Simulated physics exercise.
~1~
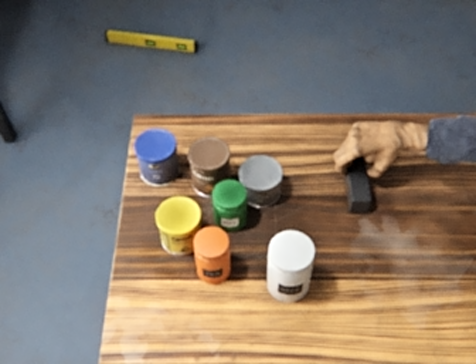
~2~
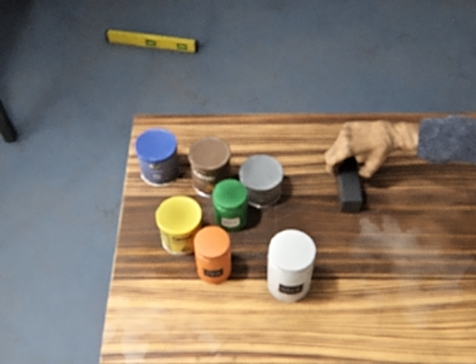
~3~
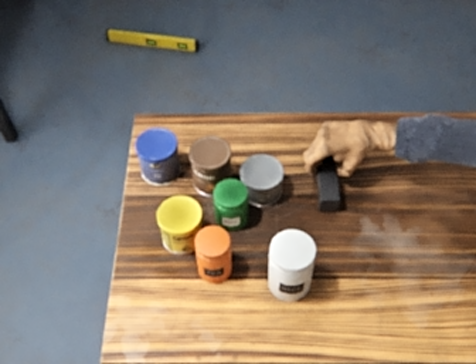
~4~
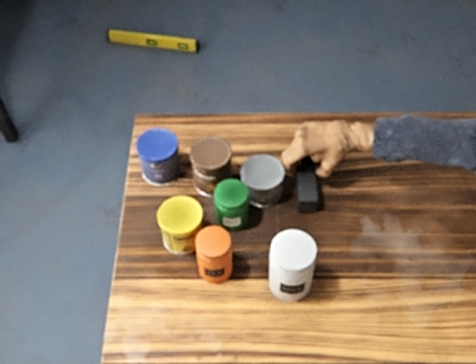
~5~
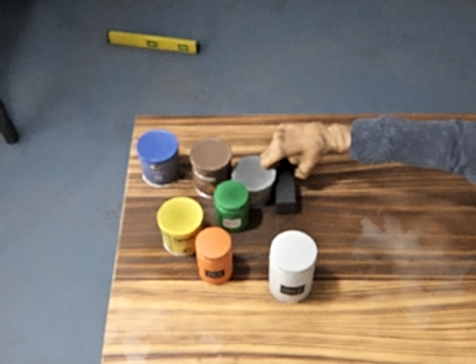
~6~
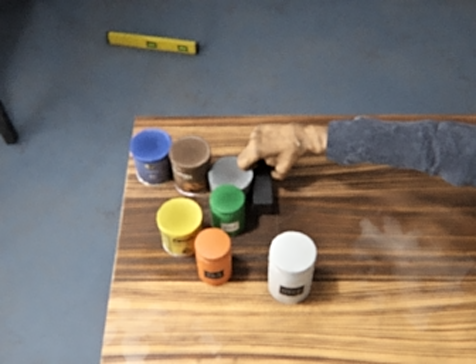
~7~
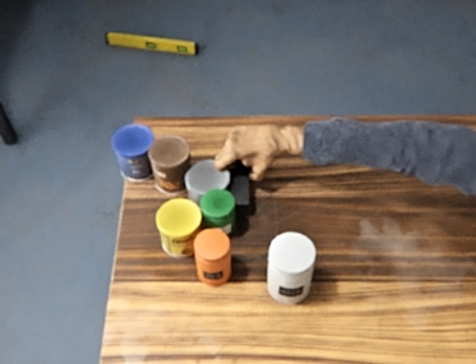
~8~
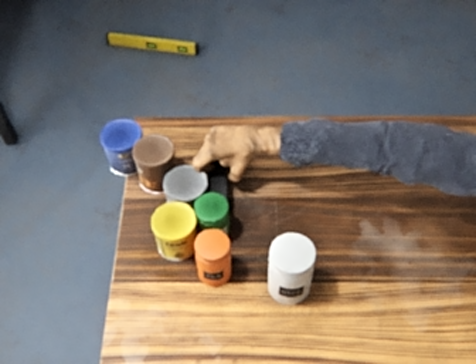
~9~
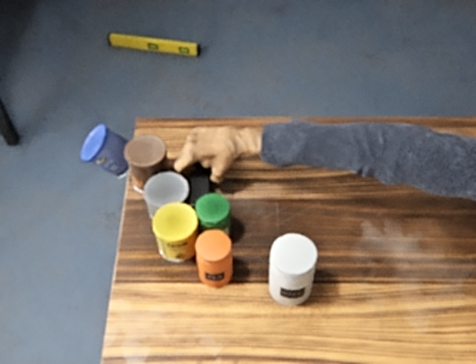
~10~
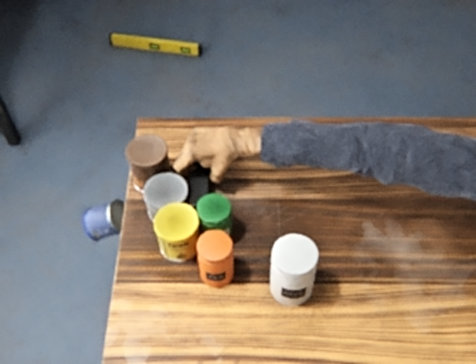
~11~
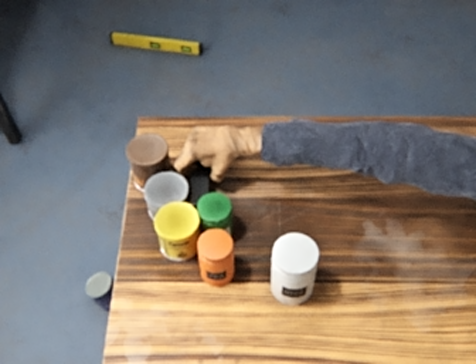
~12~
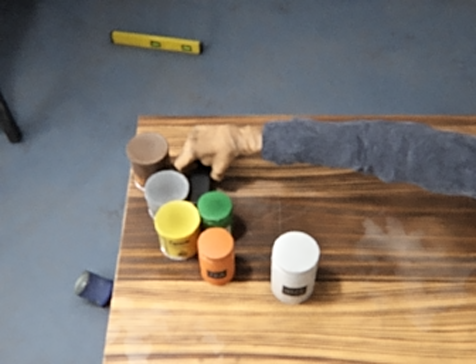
A glossy striped wooden table stands on a blue-grey floor, seen from above, with a yellow level lying beyond it. Blue, brown, grey, green, yellow and orange containers cluster near the left edge, and a white jar stands apart to their right. A hand in a grey-blue sleeve slides a black block leftward into the grey tub, which shoves the brown and blue tins along. The green jar shifts slightly too, staying upright. The blue tin tips over the left edge and drops to the floor. The hand stops, leaving the others standing on the table.
